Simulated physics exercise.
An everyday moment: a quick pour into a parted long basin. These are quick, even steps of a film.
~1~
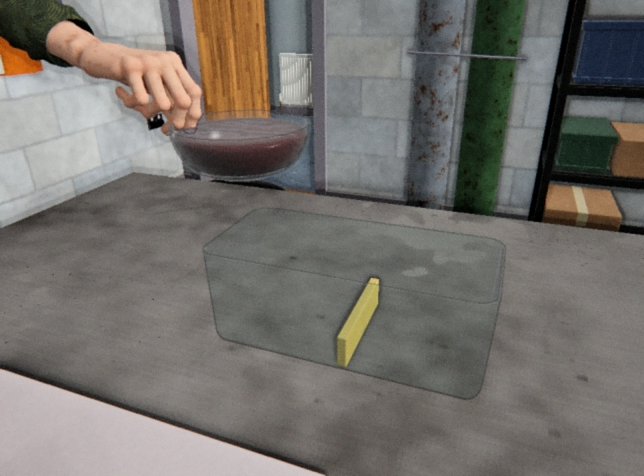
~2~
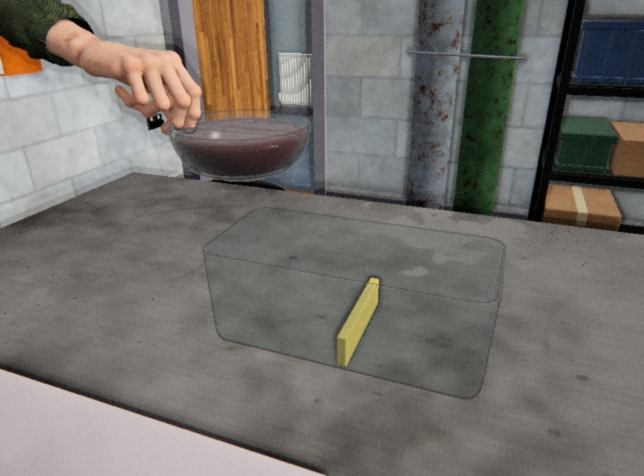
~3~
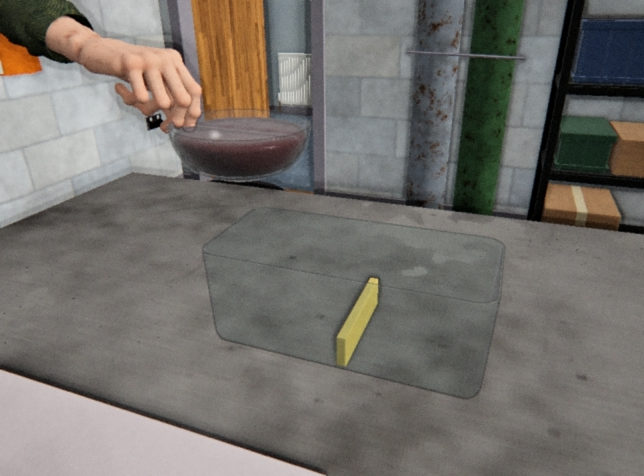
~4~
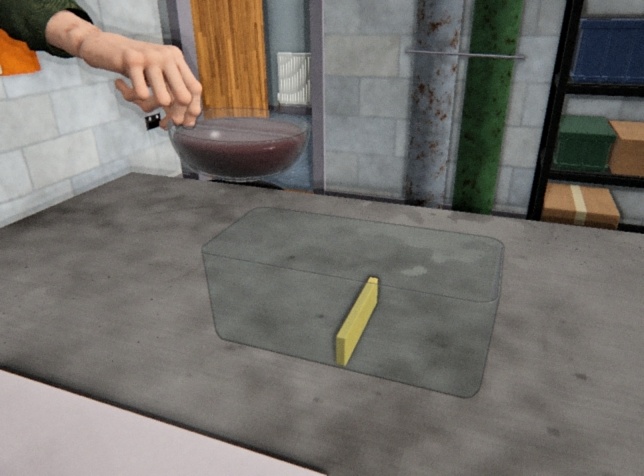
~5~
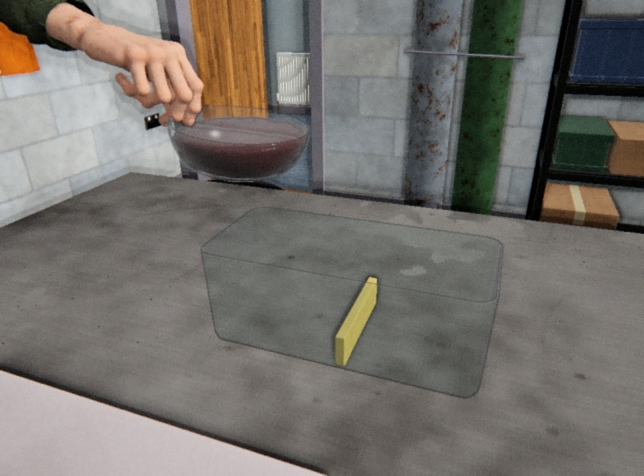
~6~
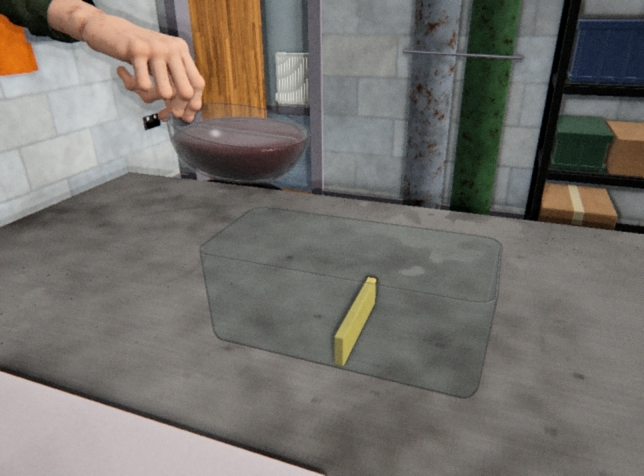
A hand held a glass bowl of dark red wine above a gray table, behind a long clear basin with a yellow divider, staying nearly still before the bowl tilted slightly to the right.
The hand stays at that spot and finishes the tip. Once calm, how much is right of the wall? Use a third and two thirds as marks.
The share right of the wall is from a third to two thirds.
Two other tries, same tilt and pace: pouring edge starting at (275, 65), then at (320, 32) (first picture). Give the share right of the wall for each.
The first gives 25 %, the second 75 %.
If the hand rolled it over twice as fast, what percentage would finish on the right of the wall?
Some 25 per cent.
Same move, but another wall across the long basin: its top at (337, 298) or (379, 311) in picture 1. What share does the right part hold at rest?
The first gives 70 %, the second 10 %.
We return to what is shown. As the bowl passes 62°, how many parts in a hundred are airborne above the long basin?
Near 35 %.
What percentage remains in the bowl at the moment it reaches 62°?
Close to 30 per cent.
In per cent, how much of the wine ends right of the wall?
Close to 45 per cent.
A moment on, the bowl is tipped part way and 32 per cent is still to pour, 16 is left of the wall and 19 right of it.
Next, the bowl is tipped on its side and 1 per cent is still to pour, 54 is left of the wall and 42 right of it.
Then the bowl is tipped right over and 0 per cent is still to pour, 57 is left of the wall and 43 right of it.
Later the bowl is tipped right over and 0 per cent is still to pour, 57 is left of the wall and 43 right of it.
Finally, 57 per cent lies left of the wall, 43 right of it and 0 outside.
